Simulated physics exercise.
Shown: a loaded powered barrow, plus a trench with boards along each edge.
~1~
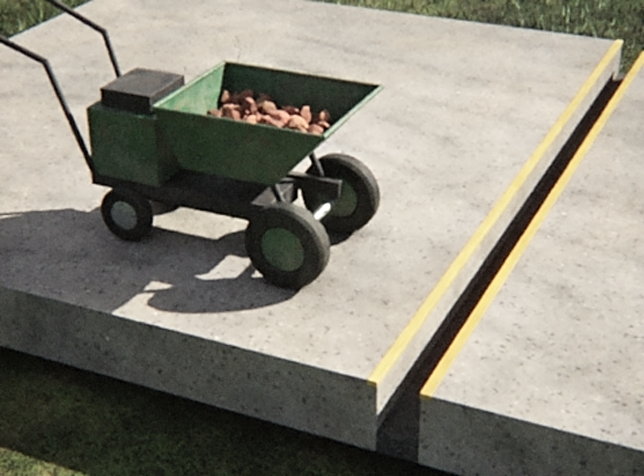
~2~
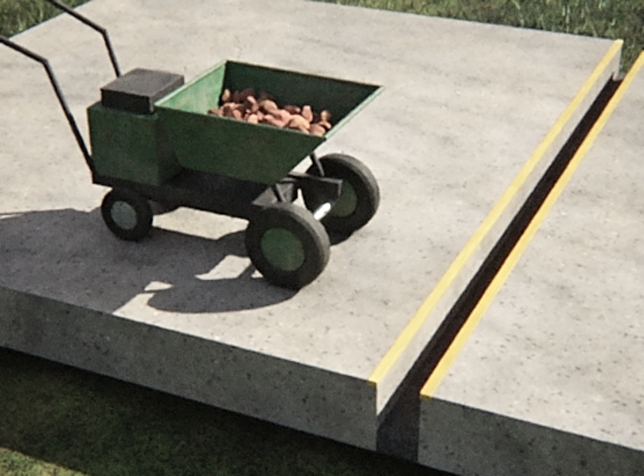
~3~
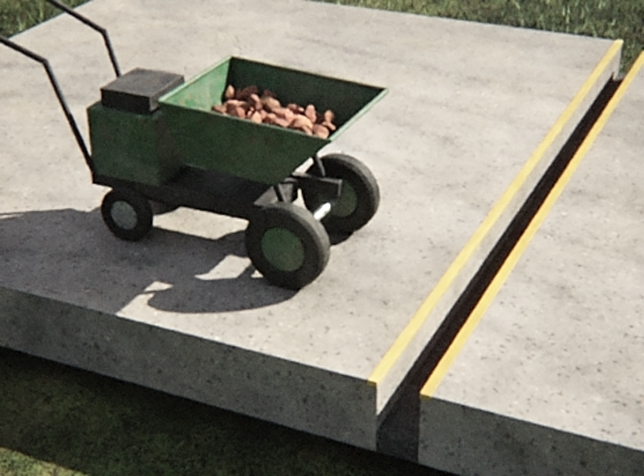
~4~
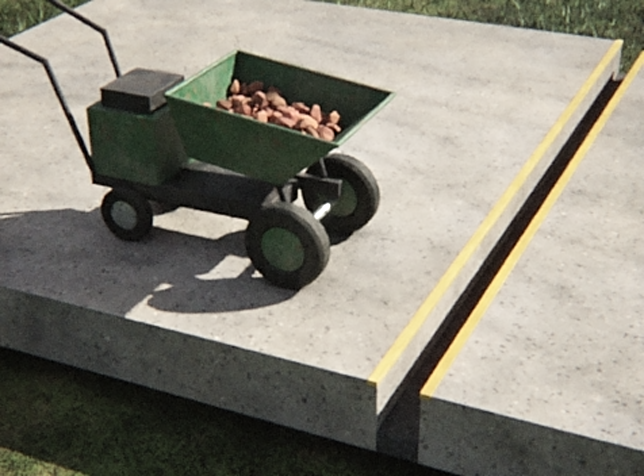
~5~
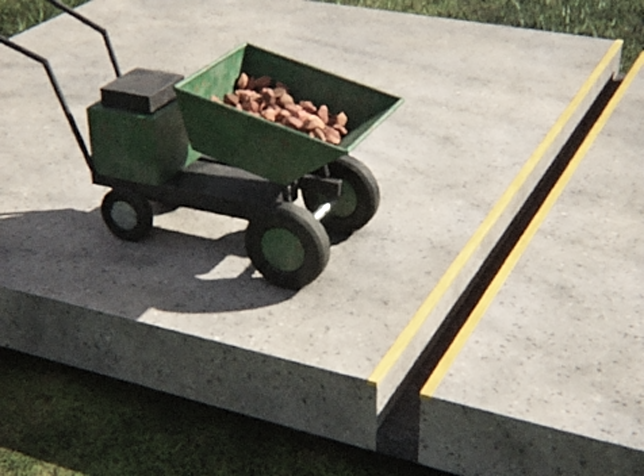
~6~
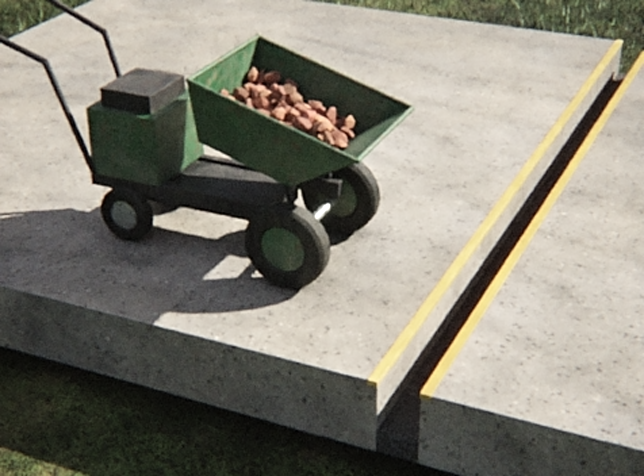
Green skip of a small powered barrow loaded with reddish rubble tilting gradually toward the right on a concrete slab, wheels still.
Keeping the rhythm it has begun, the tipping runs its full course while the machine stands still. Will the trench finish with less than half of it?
No, more than half.
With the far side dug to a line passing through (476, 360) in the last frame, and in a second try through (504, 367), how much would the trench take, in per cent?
I'd put it near 100 in a hundred, then near 100 in a hundred.
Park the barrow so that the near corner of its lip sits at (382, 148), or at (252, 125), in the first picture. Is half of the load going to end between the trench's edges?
Place one: The lesser share; place two: The lesser share.
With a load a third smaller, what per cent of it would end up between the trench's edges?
100 per cent, roughly.
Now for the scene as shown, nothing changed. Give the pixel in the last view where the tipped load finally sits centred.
It settles centred around (467, 309).
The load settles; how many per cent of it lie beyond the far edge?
I'd put it at some 10 per cent of the load.
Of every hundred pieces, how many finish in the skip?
I'd put it near 0 percent.
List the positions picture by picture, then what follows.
In the first frame, lip of the skip near (323, 138), level; top of the load near (255, 119), lumps of rubble; first edge of the trench near (401, 342); far edge near (451, 354), the trench under half as wide as the skip, and about as deep as wide.
In the second frame, lip of the skip near (324, 139), level; top of the load near (256, 118).
In the third frame, lip of the skip near (329, 141), tipped barely; top of the load near (259, 117).
In the fourth frame, lip of the skip near (337, 146), tipped a little; top of the load near (243, 112).
In the fifth frame, lip of the skip near (346, 153), tipped a little; top of the load near (242, 110).
In the sixth frame, lip of the skip near (357, 161), tipped clearly; top of the load near (251, 105); first edge of the trench near (401, 342); far edge near (451, 354).
Shortly afterwards, skip tipped steeply; the whole lot in the skip.
Next, skip tipped steeply; the bulk in the skip; only a few short of the trench; near a quarter in or heaped over the trench; only a few beyond it; only a few falling.
Some moments later, skip tipped right over; only a few short of the trench; the bulk in or heaped over the trench; a little beyond it.
In the end, skip tipped right over; only a few short of the trench; the bulk in or heaped over the trench; a little beyond it.
